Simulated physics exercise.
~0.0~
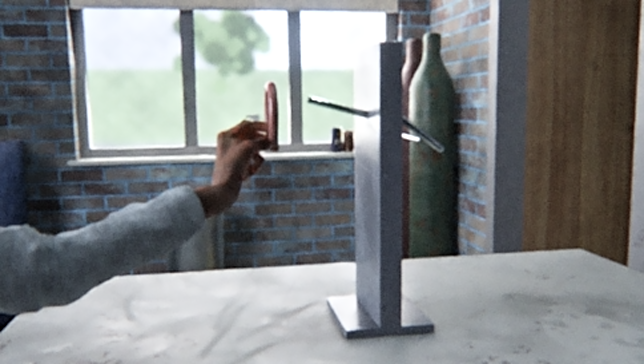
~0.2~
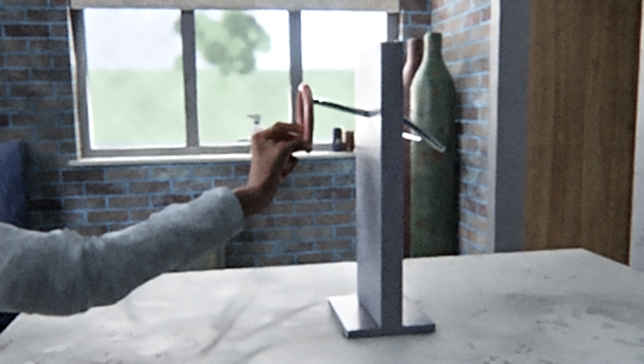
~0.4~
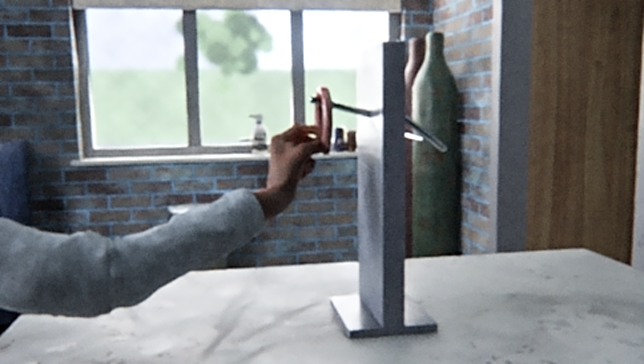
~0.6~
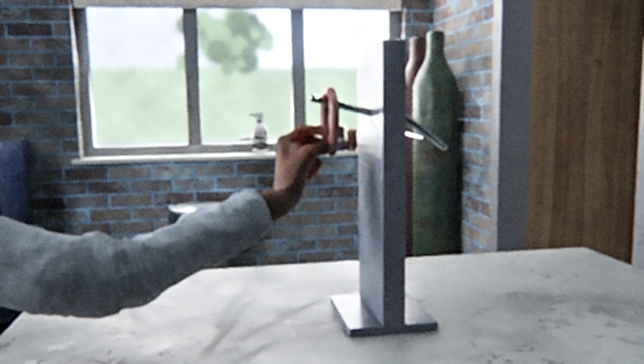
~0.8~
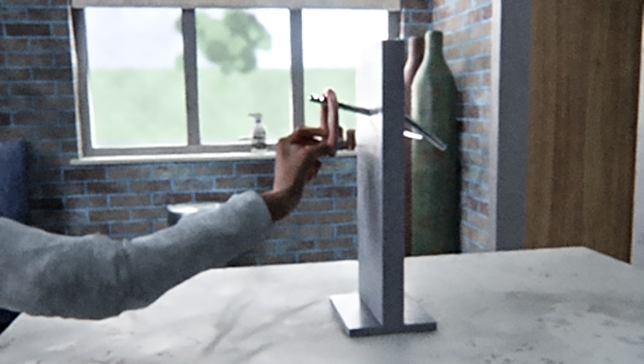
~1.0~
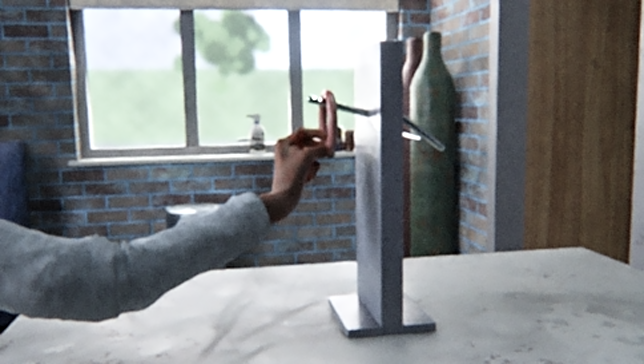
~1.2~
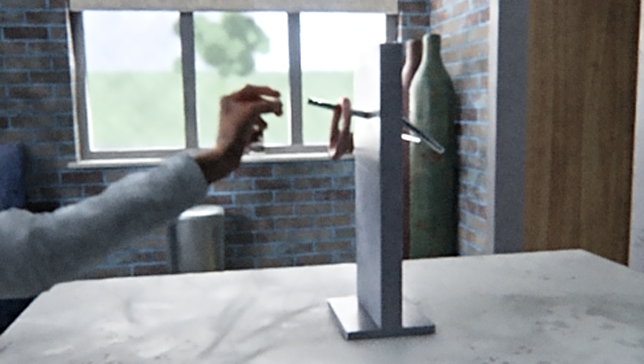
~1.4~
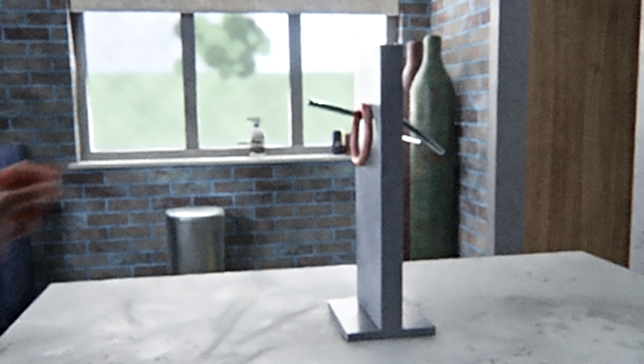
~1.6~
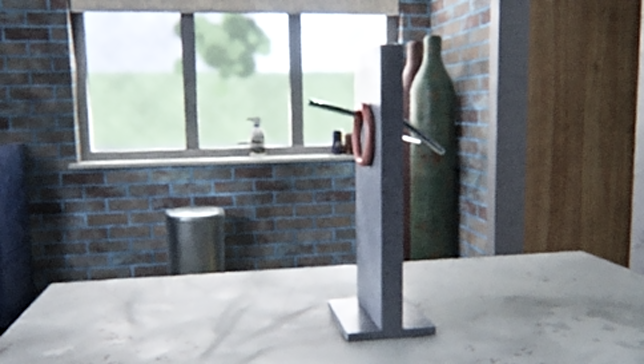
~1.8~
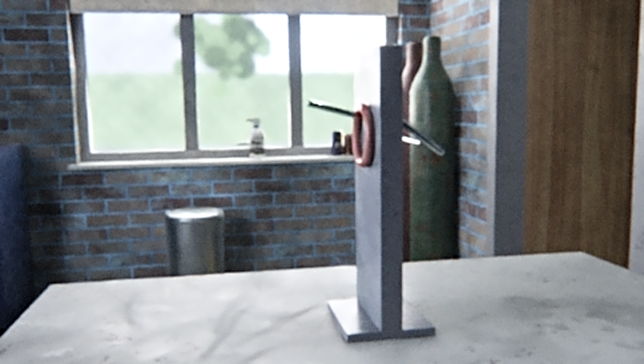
In a room with brick walls, a slightly swaying view looks across a pale marble-like tabletop toward a bright window. A grey upright stand with slanting metal pegs rises from the table, with tall green and reddish bottles behind it and wood panelling at the right. From the left, a hand in a grey-blue sleeve carries a reddish ring of tape rightward and slips it over the stand's left peg. The hand pauses, then lets go and withdraws left out of view. The ring tips and slides down the peg toward the upright, where it hangs still.
